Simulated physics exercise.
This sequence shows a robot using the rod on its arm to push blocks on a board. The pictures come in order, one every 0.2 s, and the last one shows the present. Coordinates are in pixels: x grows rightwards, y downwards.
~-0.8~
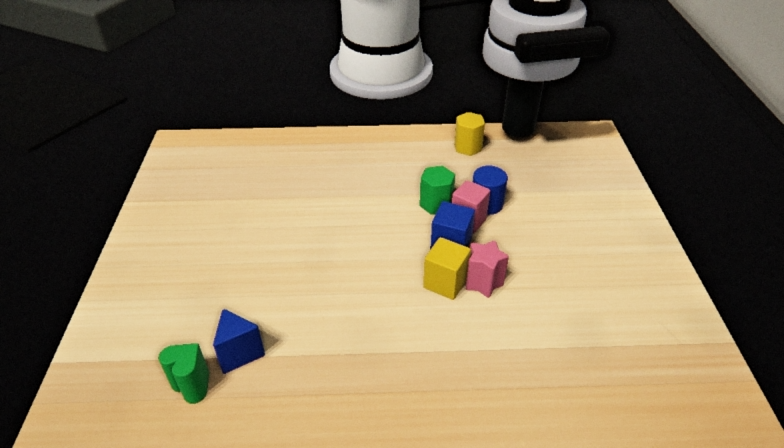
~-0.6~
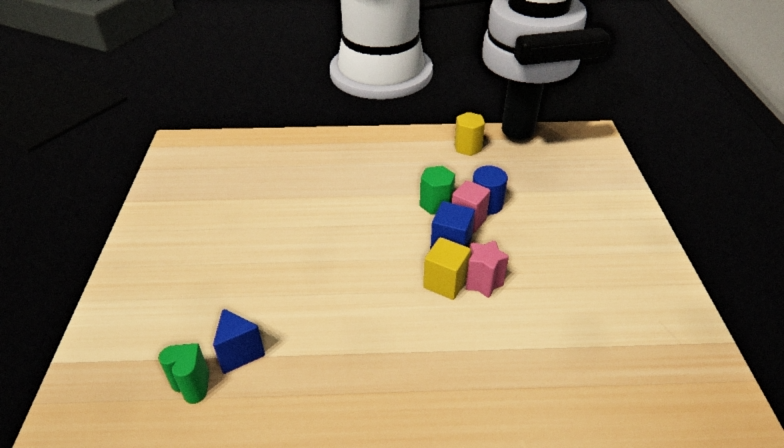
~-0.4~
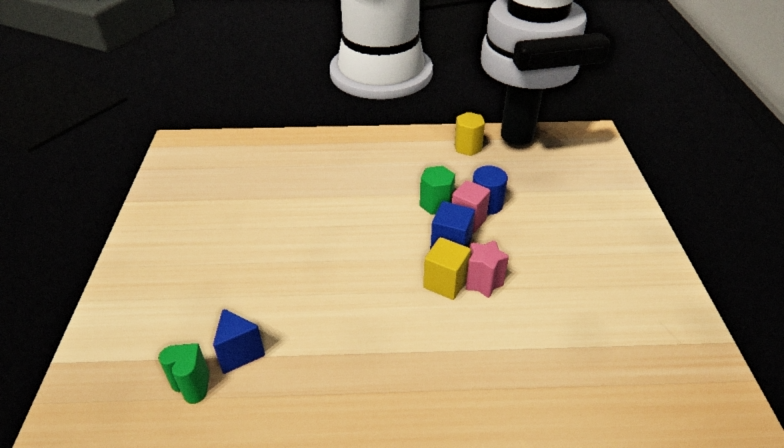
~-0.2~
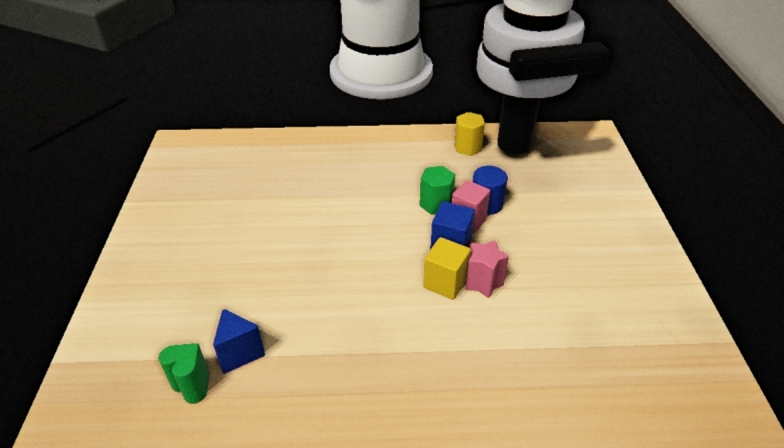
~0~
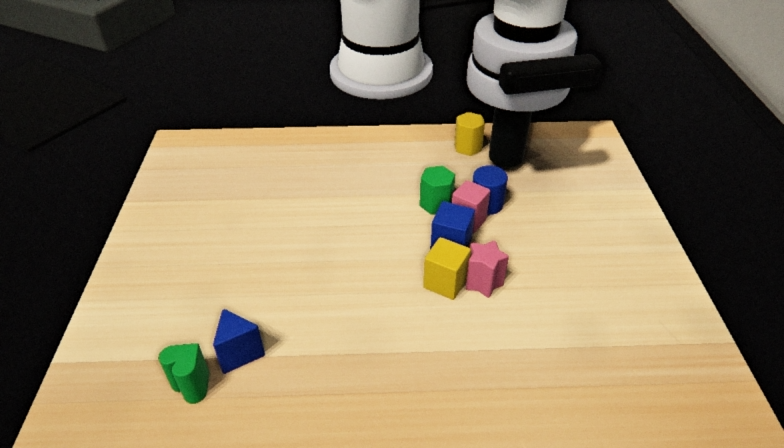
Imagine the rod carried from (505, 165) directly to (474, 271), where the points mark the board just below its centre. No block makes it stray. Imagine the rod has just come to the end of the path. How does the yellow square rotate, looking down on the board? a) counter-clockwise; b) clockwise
I choose a.
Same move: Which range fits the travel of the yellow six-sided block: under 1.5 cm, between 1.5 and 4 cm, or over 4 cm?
It falls in the under 1.5 cm band.
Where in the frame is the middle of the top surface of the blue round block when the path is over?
I expect it at (443, 256).
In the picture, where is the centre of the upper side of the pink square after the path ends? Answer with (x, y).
Most likely (407, 249).
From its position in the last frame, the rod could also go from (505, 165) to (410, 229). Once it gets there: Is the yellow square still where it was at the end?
My answer is yes.
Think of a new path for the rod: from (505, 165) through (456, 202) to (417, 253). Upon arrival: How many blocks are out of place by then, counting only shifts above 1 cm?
My guess is at least three.
The first path, step by step. One third of the way, rod at (497, 189); pink square at (464, 202); blue round block at (485, 187).
Two thirds of the way, rod at (487, 223); yellow square at (439, 265), turned 40° anticlockwise; pink square at (436, 231), turned 30° clockwise; blue round block at (468, 222).
At the end, rod at (475, 263); yellow square at (422, 281), turned 75° anticlockwise; yellow six-sided block unmoved; pink square at (407, 249), turned 60° clockwise; pink star-shaped block at (485, 269), turned 65° anticlockwise; blue round block at (443, 256).
